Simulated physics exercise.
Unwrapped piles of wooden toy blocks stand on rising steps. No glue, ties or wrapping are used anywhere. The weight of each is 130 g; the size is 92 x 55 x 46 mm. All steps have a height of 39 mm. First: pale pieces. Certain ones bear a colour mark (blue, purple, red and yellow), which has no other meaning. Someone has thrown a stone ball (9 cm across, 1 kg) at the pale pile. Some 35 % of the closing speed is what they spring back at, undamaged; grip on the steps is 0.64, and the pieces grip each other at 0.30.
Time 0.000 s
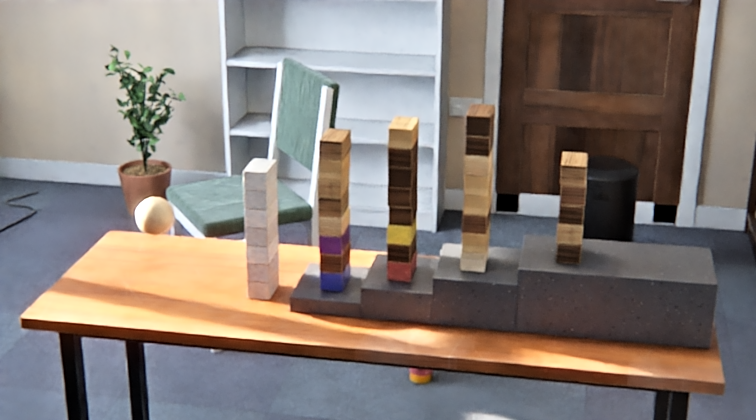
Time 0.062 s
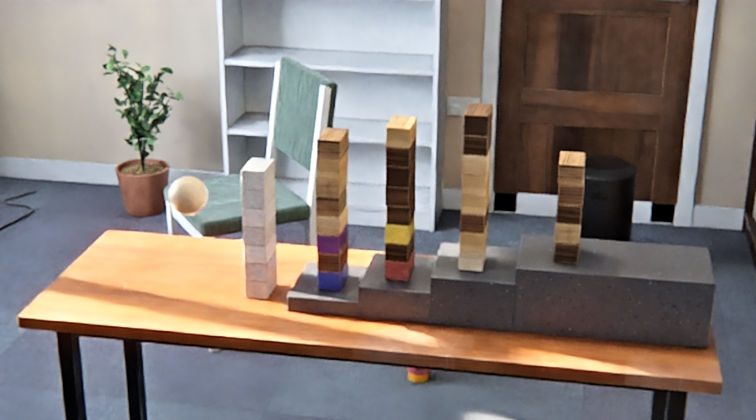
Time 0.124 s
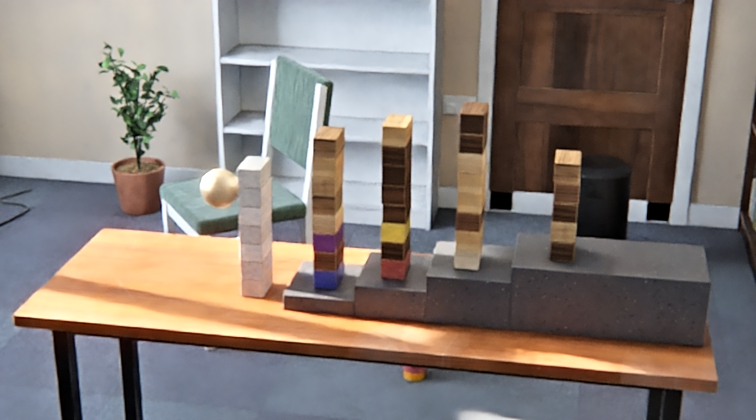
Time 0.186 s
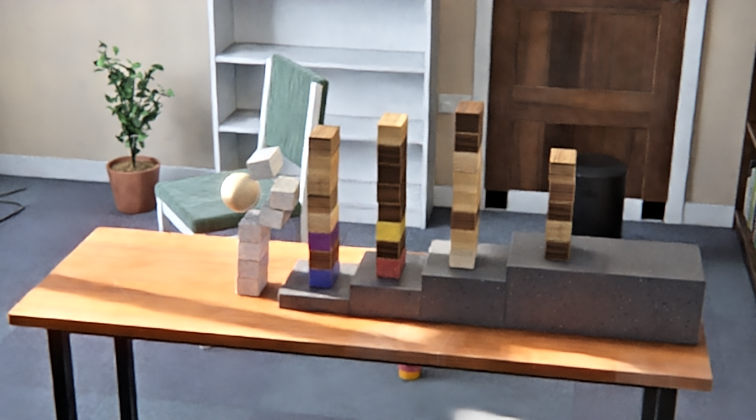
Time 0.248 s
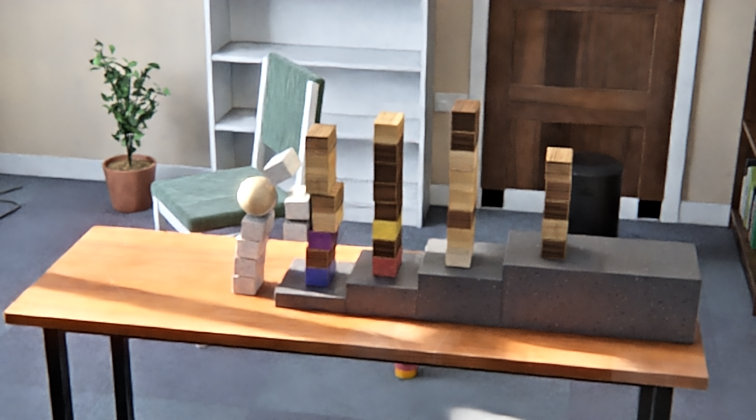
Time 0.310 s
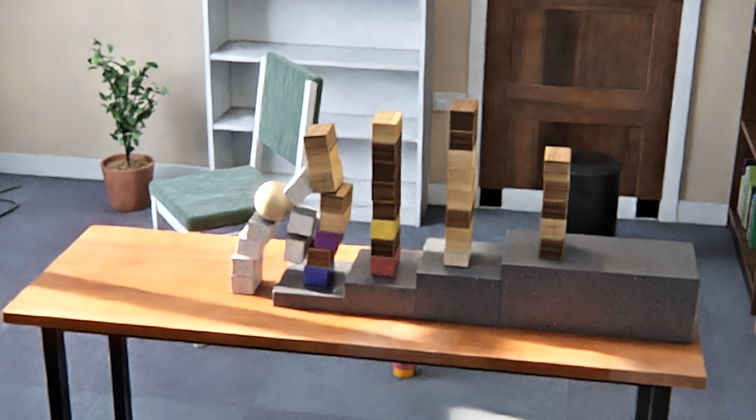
A room with a plant, a green chair, a white bookcase and a wooden door is seen from slightly above a wooden table. On it, a pale block pile stands left of four wooden ones on rising grey steps, the nearest with purple and blue blocks, the next with yellow and red. As the camera pans slightly, a pale ball flies in from the left, knocks the pale pile apart, and the neighbouring pile shifts and leans.
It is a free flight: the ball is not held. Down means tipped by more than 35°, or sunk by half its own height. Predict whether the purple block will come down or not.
The purple block will come down.
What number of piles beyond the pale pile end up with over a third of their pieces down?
Total count: 4.
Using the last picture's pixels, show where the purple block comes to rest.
Near (363, 253).
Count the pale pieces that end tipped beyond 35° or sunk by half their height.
6.
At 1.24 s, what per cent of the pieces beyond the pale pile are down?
By then, 70 per cent.
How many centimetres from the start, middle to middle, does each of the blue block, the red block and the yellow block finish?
From start to finish: Blue 2, red 0, yellow 12 centimetres.
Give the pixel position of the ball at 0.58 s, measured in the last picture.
Around (278, 238).
By 0.58 s, 6 of the pale pile down; 11 of the 29 other blocks down; purple block tilted 26°, 43 mm lower; yellow block tilted 22°.
By 1.24 s, 6 of the pale pile down; 21 of the 29 other blocks down; purple block tilted 23°, 44 mm lower; yellow block tilted 40°, 41 mm lower.
When it is over (2.1 s), 6 of the pale pile down; 25 of the 29 other blocks down; purple block tilted 23°, 44 mm lower; yellow block tilted 41°, 41 mm lower; red block moved 7 mm. In pixels of the last frame, middles, purple block near (363, 253), yellow block near (432, 242).
